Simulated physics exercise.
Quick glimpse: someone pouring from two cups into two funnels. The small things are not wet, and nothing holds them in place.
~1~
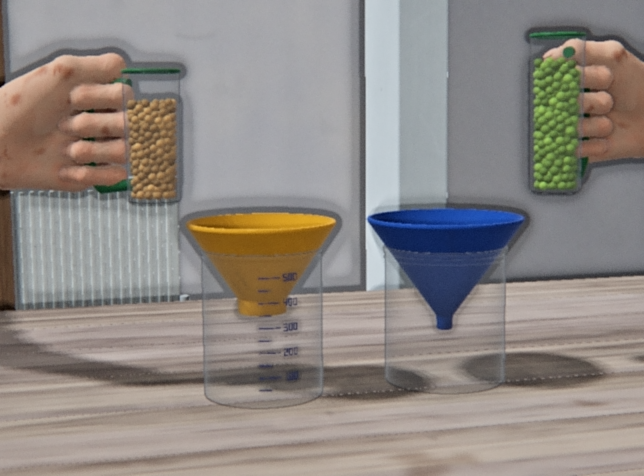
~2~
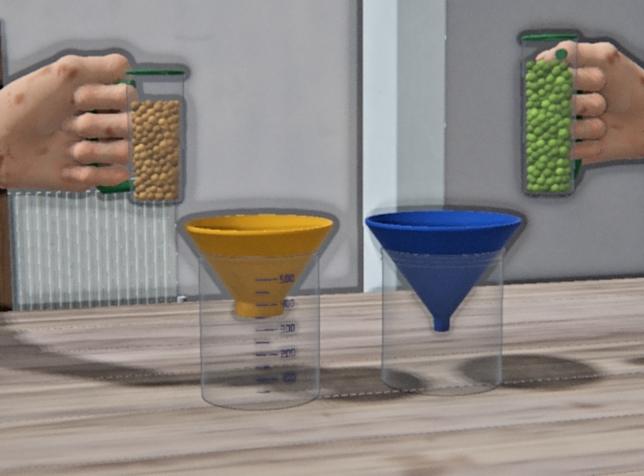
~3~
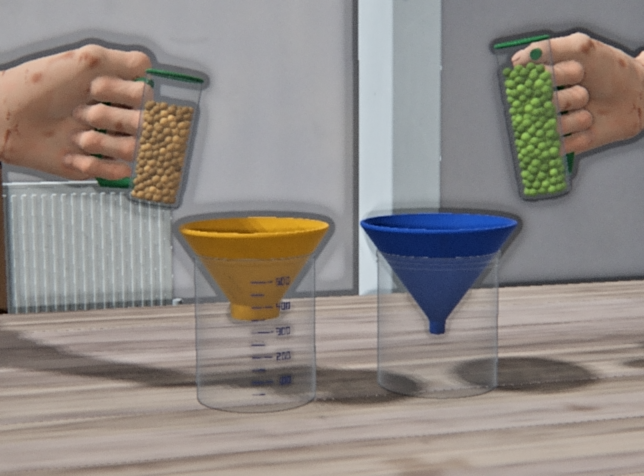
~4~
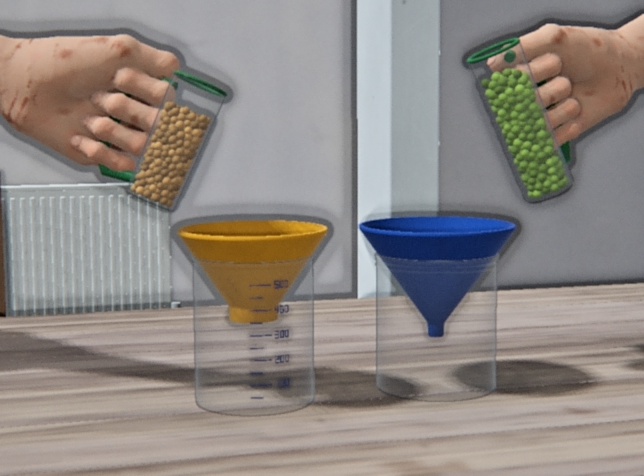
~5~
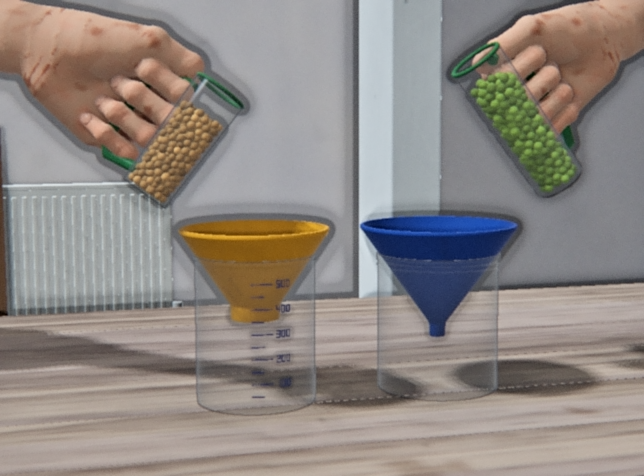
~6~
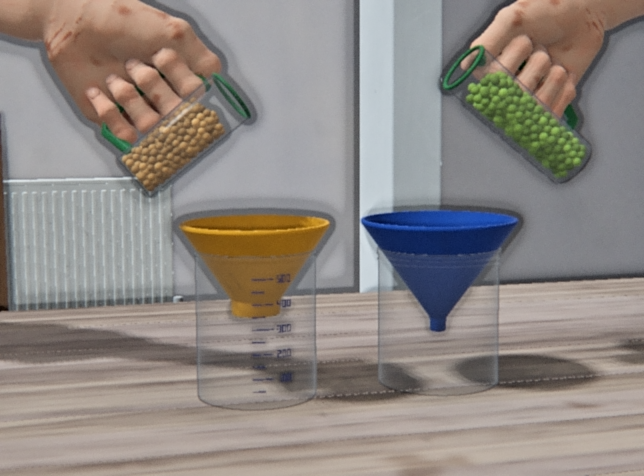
Two hands tilting clear cups of tan beads and green peas inward above orange and blue funnels set in clear containers.
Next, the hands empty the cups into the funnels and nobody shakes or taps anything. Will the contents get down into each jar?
So, on the left it lets it all pass; on the right it gets clogged.
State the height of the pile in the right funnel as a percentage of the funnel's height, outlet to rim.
It works out near 80 percent.
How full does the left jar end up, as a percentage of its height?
Reading: Around 15 %.
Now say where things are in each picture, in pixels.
The first frame shows left funnel near (261, 235), outlet at (263, 312), about 5 pieces wide; left cup near (153, 136), holding round wooden beads; right funnel near (445, 230), outlet at (445, 329), about one piece wide; right cup near (556, 114), holding dried peas.
The second frame shows left cup near (156, 137), upright; right cup near (549, 116), upright.
The third frame shows left cup near (164, 140), tipped 11°; right cup near (534, 119), tipped 11°.
The fourth frame shows left cup near (175, 143), tipped 24°; right cup near (522, 122), tipped 24°.
The fifth frame shows left cup near (183, 142), tipped 38°; right cup near (519, 122), tipped 38°.
The sixth frame shows left funnel near (255, 236), outlet at (256, 313); left cup near (183, 137), tipped 51°; right funnel near (439, 231), outlet at (438, 330); right cup near (520, 117), tipped 51°.
Then, 0.27 s on from there, left, the whole lot still in the cup; right, the whole lot still in the cup.
Then, 0.61 s on from there, left, the whole lot still in the cup; right, the whole lot still in the cup.
Then, 0.98 s on from there, left, near two thirds still in the cup, near a quarter in or over the funnel, a little down in the jar; right, the bulk still in the cup, a little in or over the funnel, only a few down in the jar.
In the end, left, the whole lot down in the jar; right, all but a few stuck in the funnel, only a few down in the jar.
